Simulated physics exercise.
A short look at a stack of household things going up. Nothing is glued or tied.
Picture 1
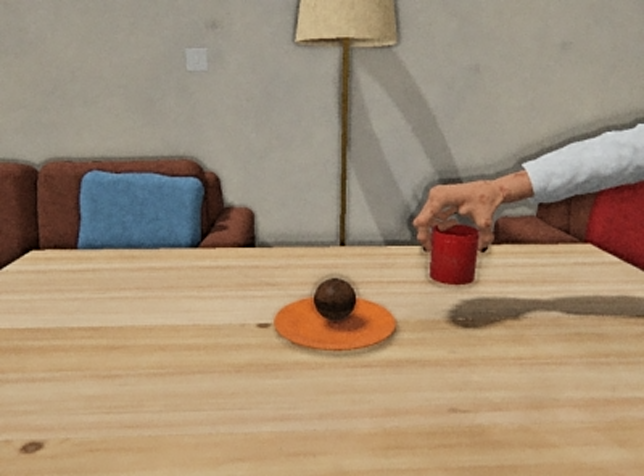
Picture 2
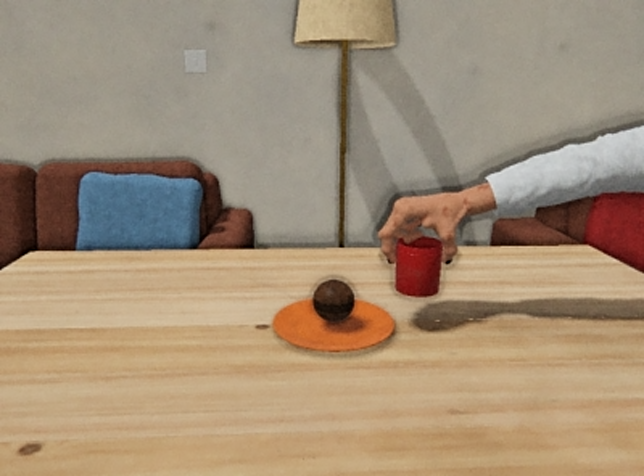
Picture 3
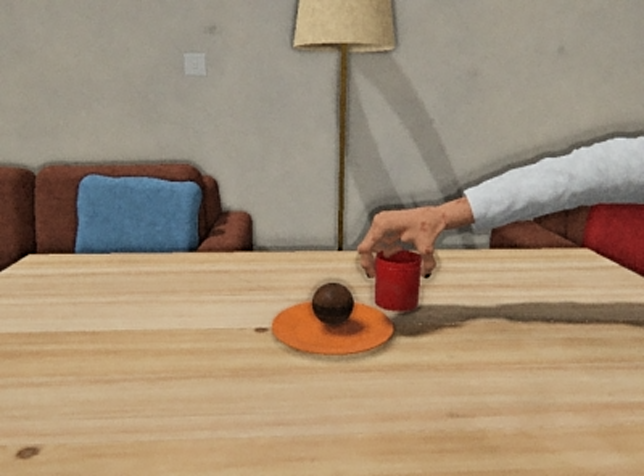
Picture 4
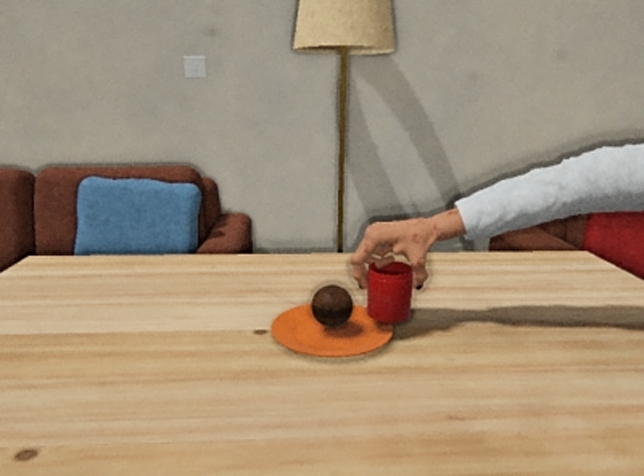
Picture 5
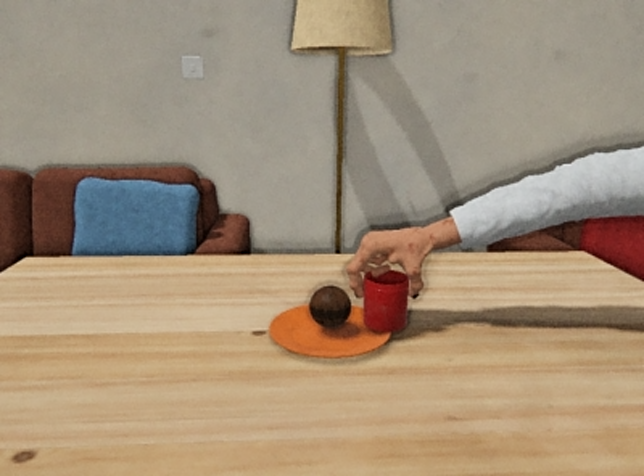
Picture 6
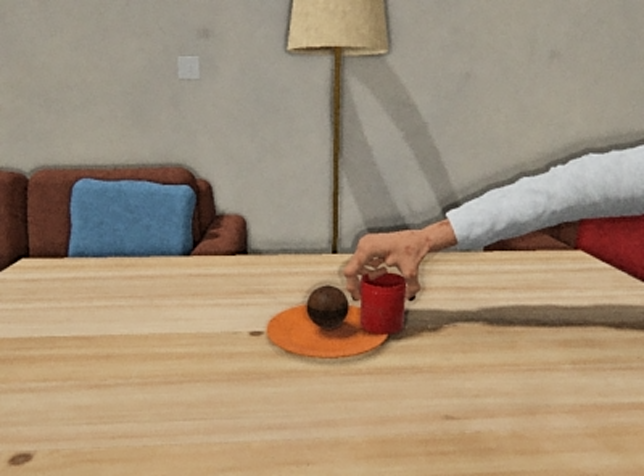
A hand in a white sleeve carried a red cup leftward and down over a wooden table, then held it at the right edge of an orange plate, beside a brown ball that stayed still.
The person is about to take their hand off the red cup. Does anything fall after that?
The pile holds.
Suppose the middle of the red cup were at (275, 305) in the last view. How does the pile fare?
Then it holds.
Then, 1.00 s after the last picture, nothing has stirred.
Then, 2.00 s after the last picture, red cup resting near (383, 303).
At rest, all 3 in place. Seen from the same camera at the end, red cup near (383, 303). The pile keeps its balance.
